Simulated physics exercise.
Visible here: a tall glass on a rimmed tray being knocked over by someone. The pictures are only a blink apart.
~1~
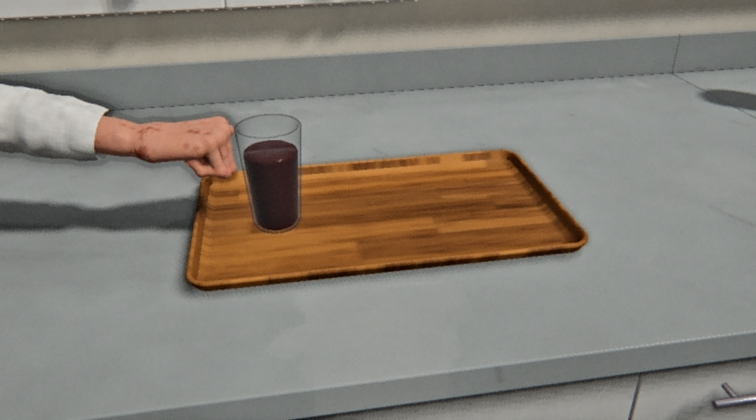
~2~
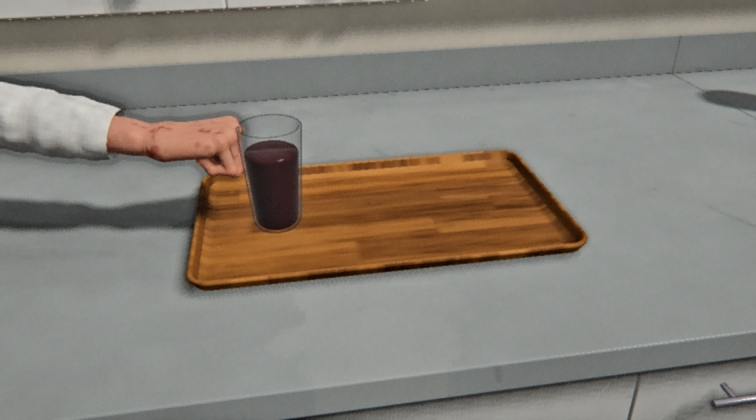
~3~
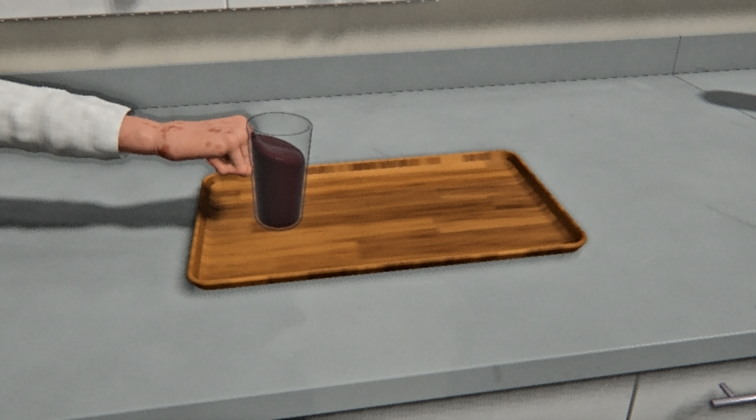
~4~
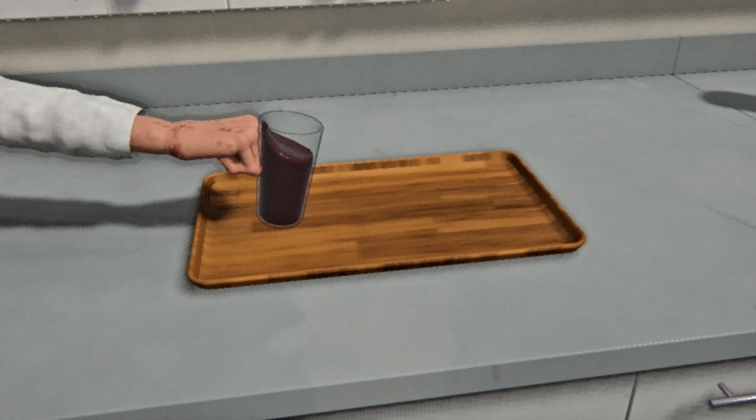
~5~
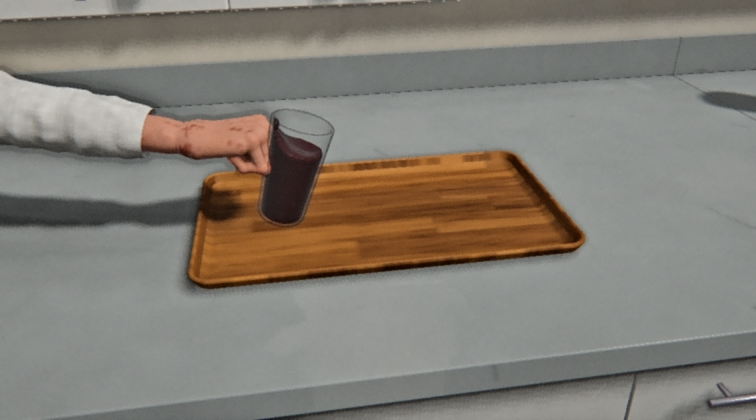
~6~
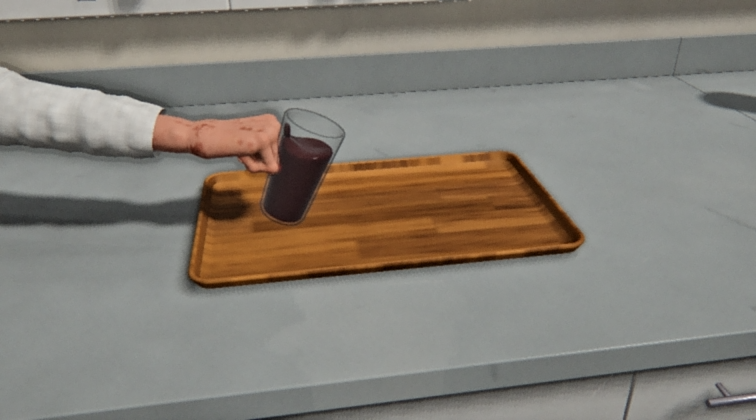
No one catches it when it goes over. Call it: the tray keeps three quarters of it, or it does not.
The tray does not keep three quarters.
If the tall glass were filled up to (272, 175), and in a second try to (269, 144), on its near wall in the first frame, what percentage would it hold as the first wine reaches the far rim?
65 % and 50 %.
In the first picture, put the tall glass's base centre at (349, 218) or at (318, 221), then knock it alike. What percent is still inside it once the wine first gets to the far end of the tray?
Lab note - try 1 about 70 %, try 2 about 60 %.
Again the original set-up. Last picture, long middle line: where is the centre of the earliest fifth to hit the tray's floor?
Impact centre, mid-line: Approx. (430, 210).
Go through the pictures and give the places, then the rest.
In the first picture, tilt 0°; right rim (299, 125); surface from (243, 151) to (297, 147); the tray's far rim is at (547, 191); the tray is clear ahead.
In the second picture, tilt 0°; right rim (300, 125); surface from (243, 150) to (298, 147).
In the third picture, tilt 5°; right rim (311, 126); surface from (250, 133) to (299, 149).
In the fourth picture, tilt 11°; right rim (322, 127); surface from (261, 122) to (314, 152).
In the fifth picture, tilt 17°; right rim (332, 130); surface from (269, 145) to (323, 149).
In the sixth picture, tilt 23°; right rim (343, 134); surface from (275, 155) to (333, 147).
A moment on, the tall glass is falling and 100 per cent is in the glass, 0 on the tray and 0 above or beyond its rim.
Next, the tall glass lies on its side and 68 per cent is in the glass, 14 on the tray and 18 above or beyond its rim.
Then the tall glass lies on its side and 38 per cent is in the glass, 49 on the tray and 13 above or beyond its rim.
Later the tall glass lies on its side and 20 per cent is in the glass, 38 on the tray and 42 above or beyond its rim.
Finally, 58 per cent is held by tray and glass, 42 is off the tray.
